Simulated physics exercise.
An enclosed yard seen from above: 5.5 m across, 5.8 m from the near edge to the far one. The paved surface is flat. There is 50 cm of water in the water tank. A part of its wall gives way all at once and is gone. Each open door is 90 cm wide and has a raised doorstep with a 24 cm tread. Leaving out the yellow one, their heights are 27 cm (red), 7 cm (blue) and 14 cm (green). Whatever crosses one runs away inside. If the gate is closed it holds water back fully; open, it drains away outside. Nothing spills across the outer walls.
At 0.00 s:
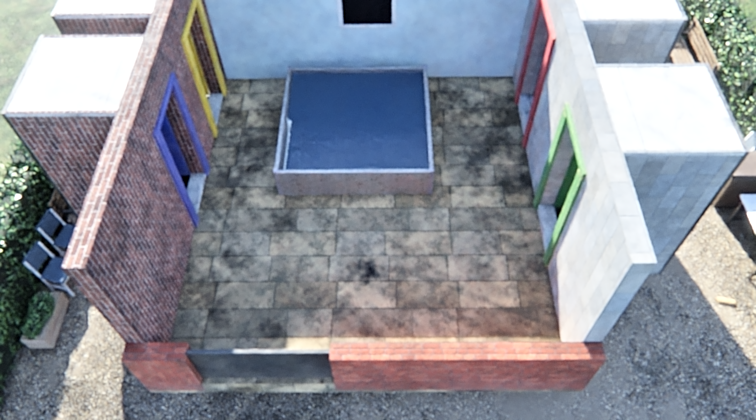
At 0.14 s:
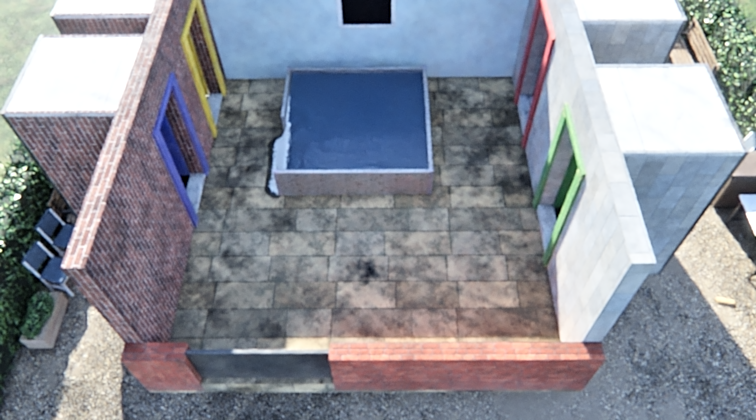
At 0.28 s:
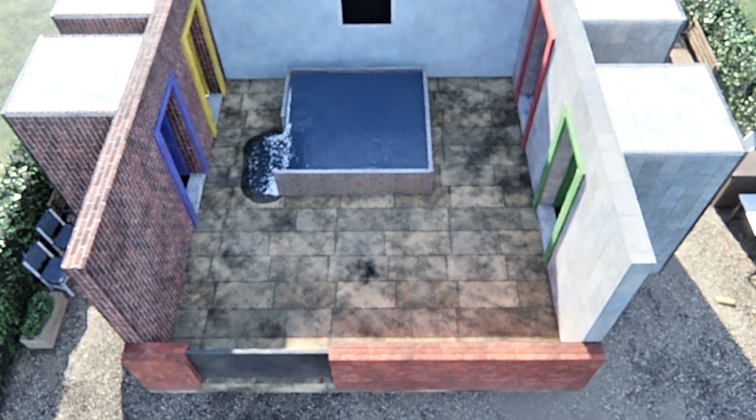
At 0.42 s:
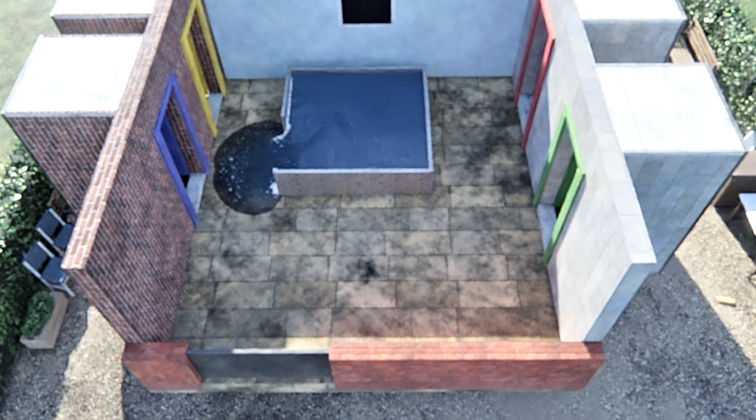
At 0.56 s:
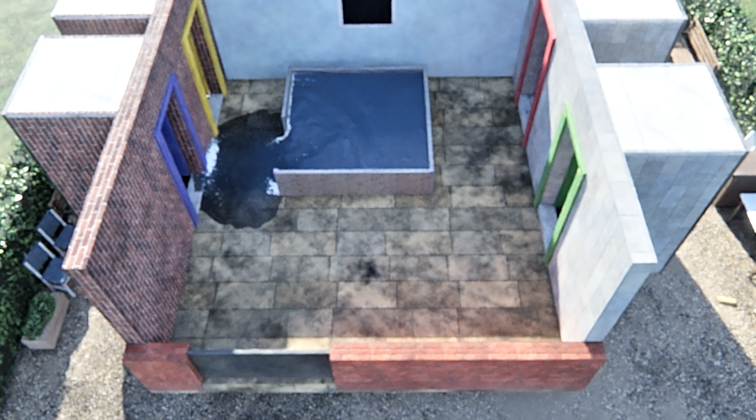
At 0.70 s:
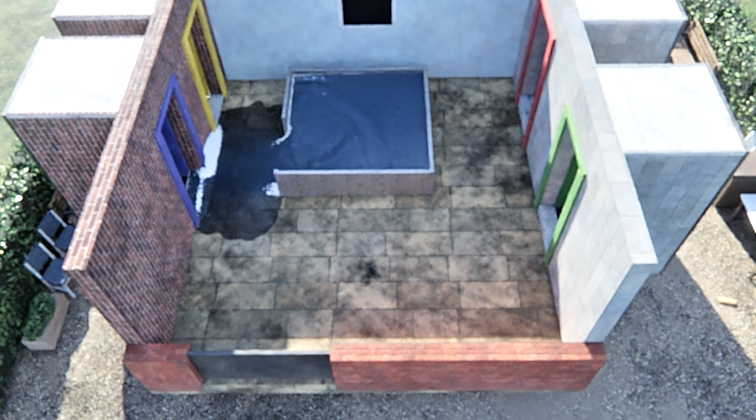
In a walled, paved yard seen from above, the left side of a raised water tank broke open, and dark water poured through the gap, spreading over the paving to the wall by the blue door.
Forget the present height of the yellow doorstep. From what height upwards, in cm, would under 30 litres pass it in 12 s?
It would have to be roughly 9 cm high.
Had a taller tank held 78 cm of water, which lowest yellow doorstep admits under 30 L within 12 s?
Then roughly 16 cm.
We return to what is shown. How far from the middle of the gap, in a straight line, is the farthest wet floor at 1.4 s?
Roughly 2.6 m.
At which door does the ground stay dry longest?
It is the green one.
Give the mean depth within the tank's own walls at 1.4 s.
About 40 cm.
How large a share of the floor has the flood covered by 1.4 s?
Some 15 per cent of it.
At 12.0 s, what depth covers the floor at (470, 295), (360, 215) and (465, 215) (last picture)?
Roughly 8, 5 and 7 cm, in turn.
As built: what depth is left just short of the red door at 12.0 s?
About 6.0 cm.
After 1.4 s water covers 15 % of the floor, deepest (34 cm) near (220, 166); 12 cm at the yellow door, 3 litres in over its 7 cm doorstep.
After 3.0 s water covers 30 % of the floor, deepest (28 cm) near (210, 167); 12 cm at the yellow door, 21 litres in over its 7 cm doorstep.
After 12.0 s water covers 100 % of the floor, deepest (10 cm) near (202, 200); 7 cm at the yellow door, 53 litres in over its 7 cm doorstep.
At the yellow door as built, the water arrived by 0.8 s and peaked near 12 cm at 1.4 s.
With a doorstep of 8 cm, 40 litres would have come in within the 12 s; with 11 cm, 15 litres. So under 30 litres takes about 9 cm.
